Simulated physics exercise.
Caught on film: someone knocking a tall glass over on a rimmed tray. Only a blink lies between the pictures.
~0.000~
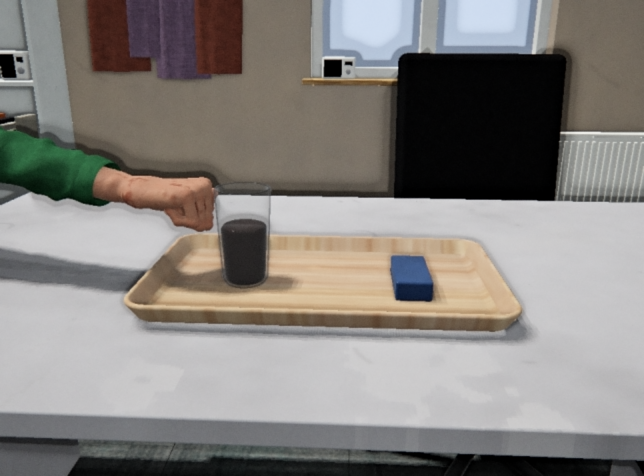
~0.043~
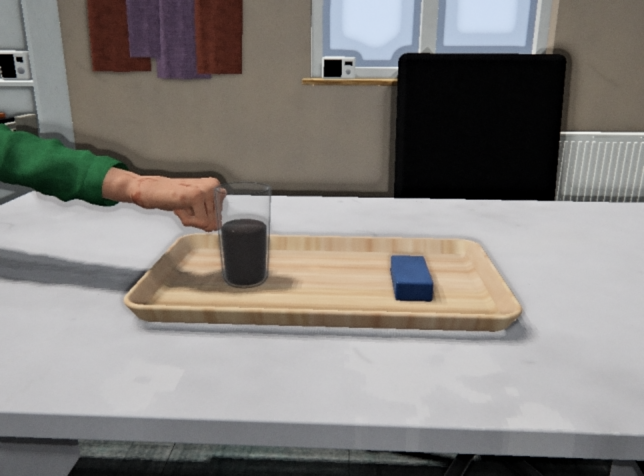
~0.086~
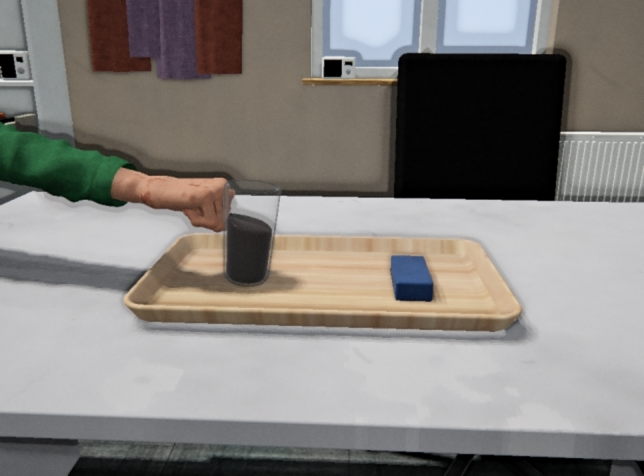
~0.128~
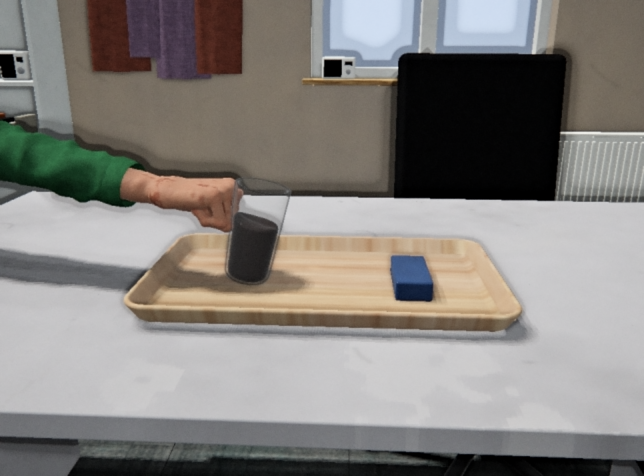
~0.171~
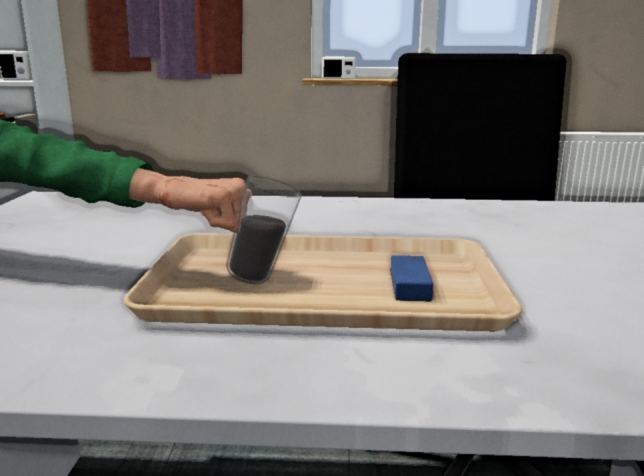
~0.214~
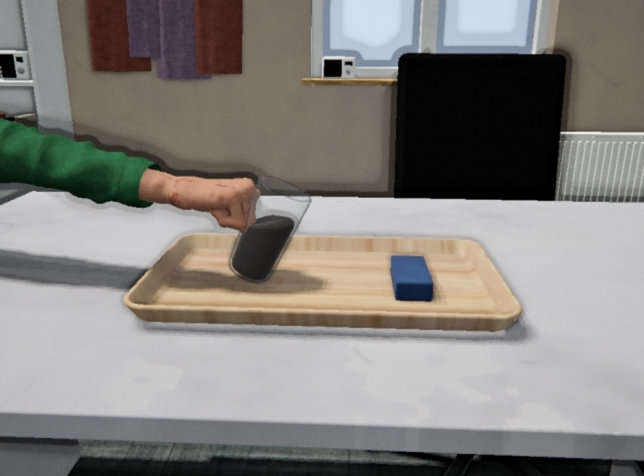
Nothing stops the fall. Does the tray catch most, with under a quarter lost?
In the end under a quarter gets off the tray.
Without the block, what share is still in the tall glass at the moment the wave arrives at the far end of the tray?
Roughly 65 in a hundred.
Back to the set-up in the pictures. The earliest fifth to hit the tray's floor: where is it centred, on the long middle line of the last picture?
Roughly at (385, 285).
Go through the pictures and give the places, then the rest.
In the first picture, it leans 0°; its right rim is at (269, 190); the coffee meets the walls at (222, 224) and (267, 225); the tray's far rim is at (497, 273); a block is fixed to the tray further along.
In the second picture, it leans 0°; its right rim is at (269, 190); the coffee meets the walls at (222, 224) and (267, 225).
In the third picture, it leans 6°; its right rim is at (279, 191); the coffee meets the walls at (230, 214) and (272, 227).
In the fourth picture, it leans 12°; its right rim is at (289, 193); the coffee meets the walls at (235, 212) and (278, 227).
In the fifth picture, it leans 18°; its right rim is at (299, 197); the coffee meets the walls at (241, 219) and (287, 222).
In the sixth picture, it leans 24°; its right rim is at (310, 201); the coffee meets the walls at (245, 225) and (295, 219).
A moment on, the tall glass is falling and 100 per cent is in the glass, 0 on the tray and 0 above or beyond its rim.
Next, the tall glass lies on its side and 86 per cent is in the glass, 12 on the tray and 2 above or beyond its rim.
Then the tall glass lies on its side and 49 per cent is in the glass, 42 on the tray and 9 above or beyond its rim.
Later the tall glass lies on its side and 25 per cent is in the glass, 67 on the tray and 8 above or beyond its rim.
Finally, 92 per cent is held by tray and glass, 8 is off the tray.
